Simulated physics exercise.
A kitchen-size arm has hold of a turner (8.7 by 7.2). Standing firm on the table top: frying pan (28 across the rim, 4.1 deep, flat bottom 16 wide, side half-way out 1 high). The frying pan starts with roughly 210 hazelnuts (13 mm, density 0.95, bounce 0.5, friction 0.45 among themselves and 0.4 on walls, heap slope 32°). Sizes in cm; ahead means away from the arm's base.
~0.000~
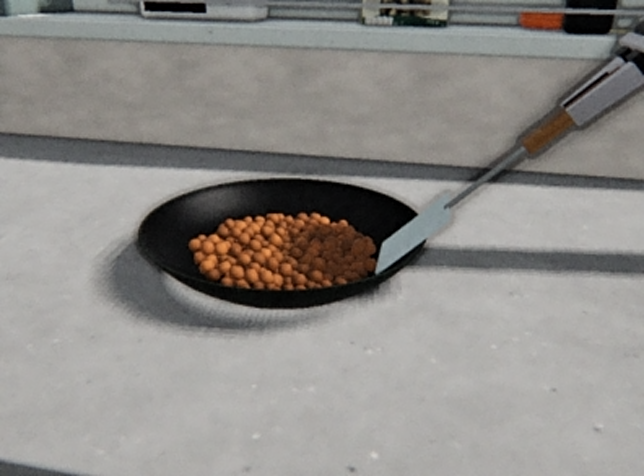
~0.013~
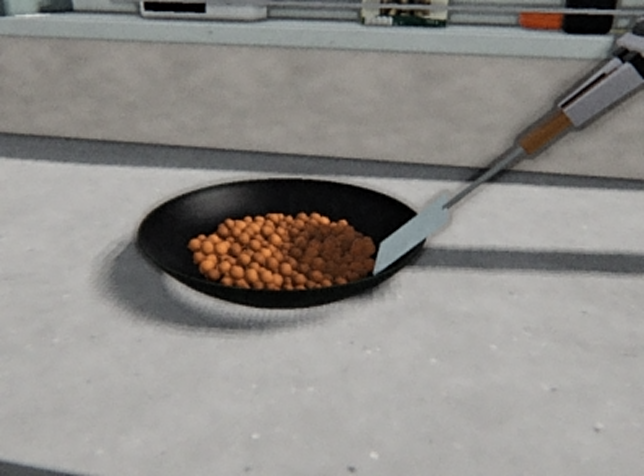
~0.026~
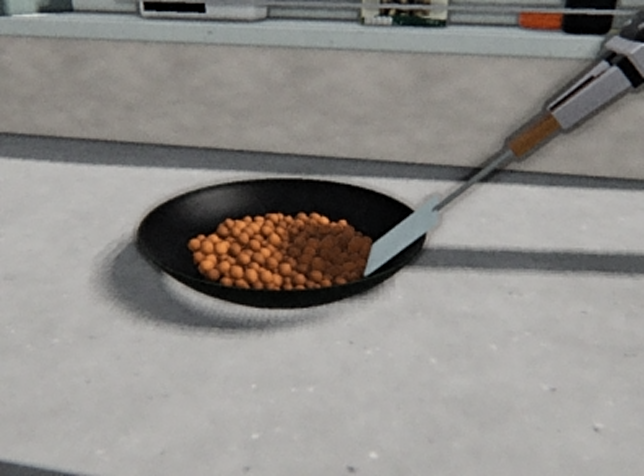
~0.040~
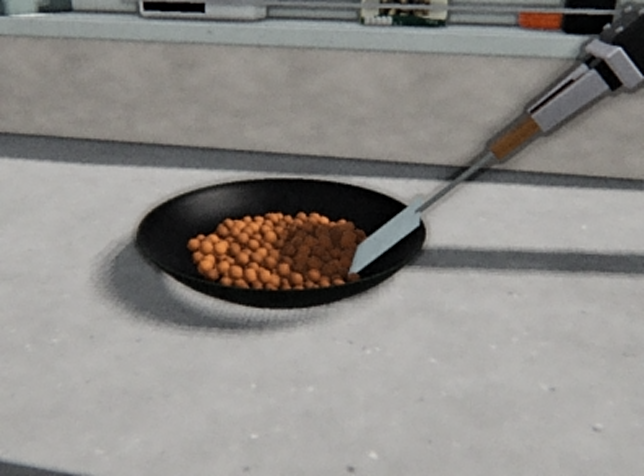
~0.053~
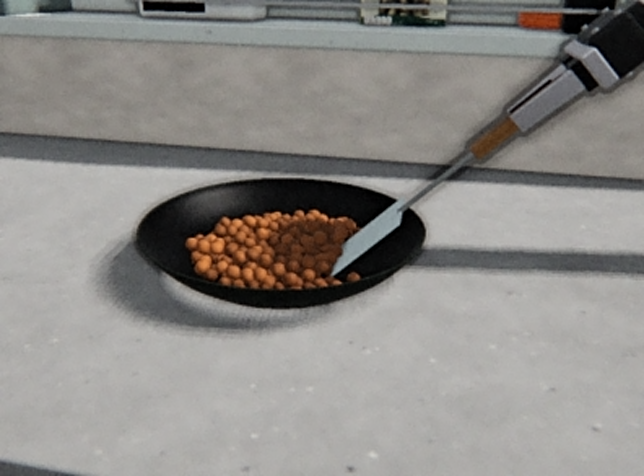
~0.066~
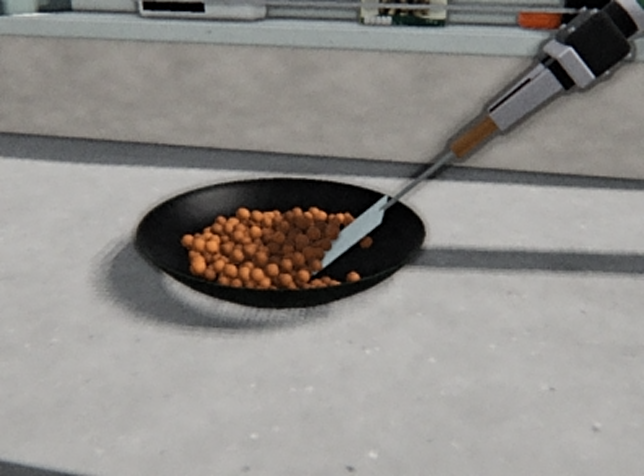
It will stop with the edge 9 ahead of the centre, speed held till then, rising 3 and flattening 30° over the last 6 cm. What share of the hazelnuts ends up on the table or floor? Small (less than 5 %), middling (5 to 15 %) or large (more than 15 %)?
Share on the table or floor: Large (more than 15 %).
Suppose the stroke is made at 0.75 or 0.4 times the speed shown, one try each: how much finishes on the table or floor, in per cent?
About 10 and 0 per cent.
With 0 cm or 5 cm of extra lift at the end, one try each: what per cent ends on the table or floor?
Some 5 and 15 per cent.
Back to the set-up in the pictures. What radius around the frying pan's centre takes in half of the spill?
About 30 cm.
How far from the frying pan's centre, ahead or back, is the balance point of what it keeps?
Roughly 3.5 cm ahead.
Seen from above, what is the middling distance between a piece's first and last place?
Some 4 cm.
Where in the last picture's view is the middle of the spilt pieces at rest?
Around (29, 229).
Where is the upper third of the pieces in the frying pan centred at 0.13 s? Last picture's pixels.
Near (248, 230).
After 0.10 s, sloping 45°, highest piece 5 above the table; 209 in the frying pan.
After 0.13 s, sloping 38°, highest piece 6 above the table; 209 in the frying pan.
After 0.35 s, sloping 15°, highest piece 5 above the table; 165 in the frying pan, 38 on the table or floor, 6 on the blade or in flight.
After 1.40 s, sloping 15°, highest piece 3 above the table; 165 in the frying pan, 44 on the table or floor.
At rest, 165 in the frying pan, 44 on the table or floor. That is 21 % on the table or floor.
